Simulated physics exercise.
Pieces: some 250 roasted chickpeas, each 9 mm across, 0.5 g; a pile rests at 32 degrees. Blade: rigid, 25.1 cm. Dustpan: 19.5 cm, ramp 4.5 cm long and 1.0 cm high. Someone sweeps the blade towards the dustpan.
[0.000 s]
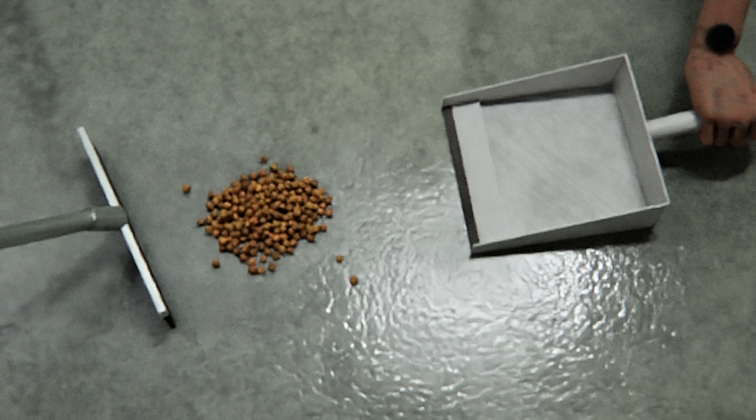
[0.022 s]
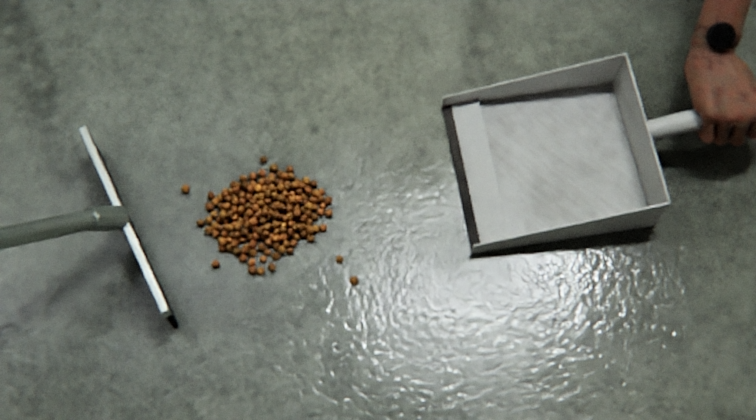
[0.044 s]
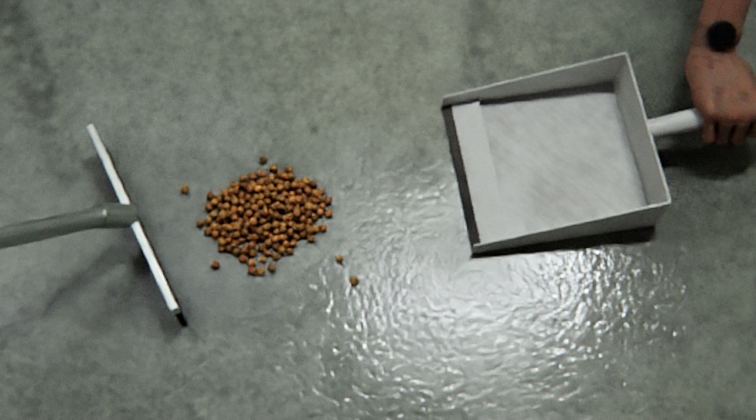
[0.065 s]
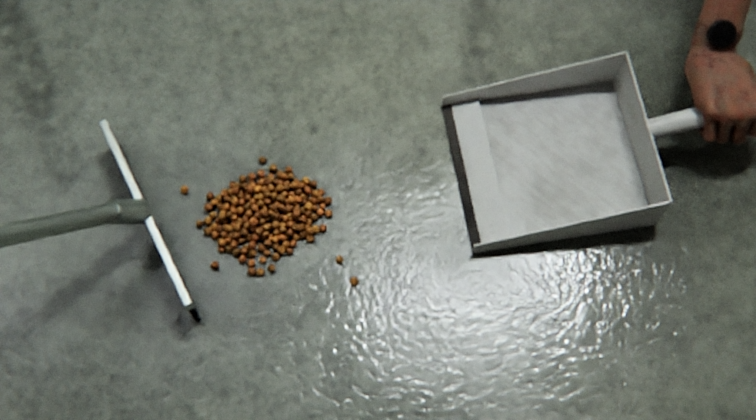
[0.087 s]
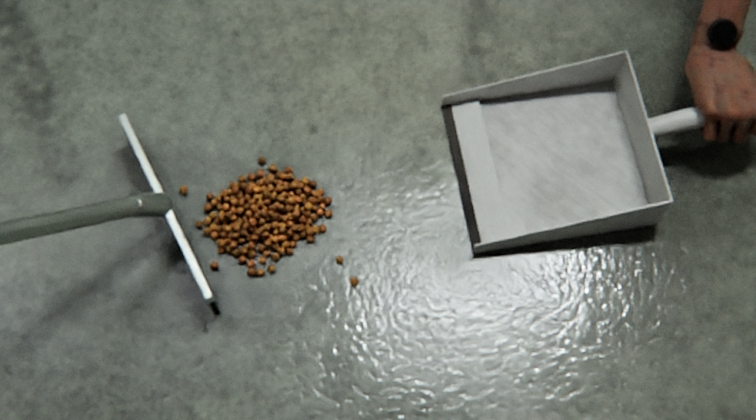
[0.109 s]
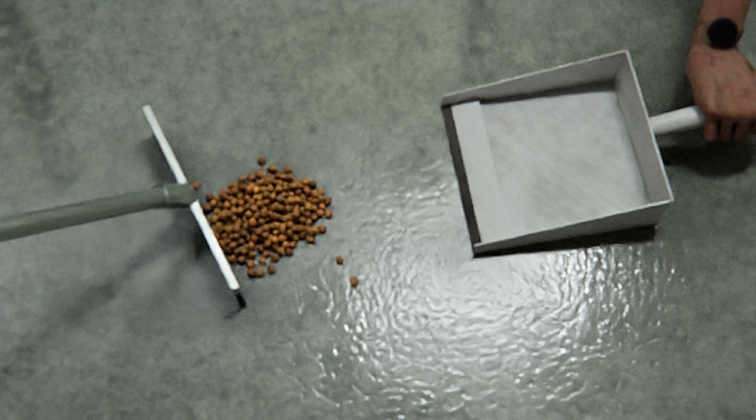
A hand holds a white dustpan while a blade slides right into small brown balls.
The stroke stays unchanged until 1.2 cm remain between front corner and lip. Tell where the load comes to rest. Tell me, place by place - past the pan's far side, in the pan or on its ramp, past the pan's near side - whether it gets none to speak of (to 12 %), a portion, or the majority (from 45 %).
Far side: A portion; pan: The majority; near side: None to speak of.
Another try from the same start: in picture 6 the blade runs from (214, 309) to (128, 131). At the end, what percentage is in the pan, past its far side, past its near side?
Pan 40 % / far 15 % / near 5 %.
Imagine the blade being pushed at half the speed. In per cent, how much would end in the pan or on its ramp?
Share: Near 30 %.
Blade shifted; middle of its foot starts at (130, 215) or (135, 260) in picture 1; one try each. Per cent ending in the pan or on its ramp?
Roughly 50 % and 50 %.
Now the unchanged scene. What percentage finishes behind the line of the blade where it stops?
My guess is close to 0 per cent.
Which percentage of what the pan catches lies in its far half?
Around 70 percent.
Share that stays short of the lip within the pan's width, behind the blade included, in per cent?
15 %.
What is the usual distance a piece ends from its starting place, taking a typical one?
It comes to some 36 cm.
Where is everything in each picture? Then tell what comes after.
Blade from (163, 312) to (84, 135), moved 0.0 cm, 0 of the pieces shifted so far; middle of the pieces at (269, 213); pan at (561, 163), in the first picture.
Blade from (166, 312) to (86, 134), moved 0.3 cm, 0 of the pieces shifted so far; middle of the pieces at (268, 213), in the second picture.
Blade from (175, 309) to (93, 132), moved 1.4 cm, 0 of the pieces shifted so far; middle of the pieces at (268, 213), in the third picture.
Blade from (189, 305) to (106, 128), moved 3.0 cm, 0 of the pieces shifted so far; middle of the pieces at (268, 213), in the fourth picture.
Blade from (209, 298) to (125, 122), moved 5.4 cm, 0 of the pieces shifted so far; middle of the pieces at (268, 214), in the fifth picture.
Blade from (236, 289) to (149, 114), moved 8.4 cm, 10 of the pieces shifted so far; middle of the pieces at (267, 214); pan at (562, 161). The blade's pace is about 1.43 m/s, heading 12 degrees away from the viewer's side, in the sixth picture.
After 0.21 s, middle of the blade 17 cm from the lip; 0 % over the lip, far side 5 %, near side 0 %.
Then, at 0.29 s, middle of the blade 7 cm from the lip; 5 % over the lip, far side 20 %, near side 5 %.
After 0.49 s, middle of the blade 5 cm from the lip; 55 % over the lip, far side 30 %, near side 5 %.
At rest (1.3 s), far side 30 %, pan 50 %, near side 5 %, in front of the lip or behind the blade 15 %.
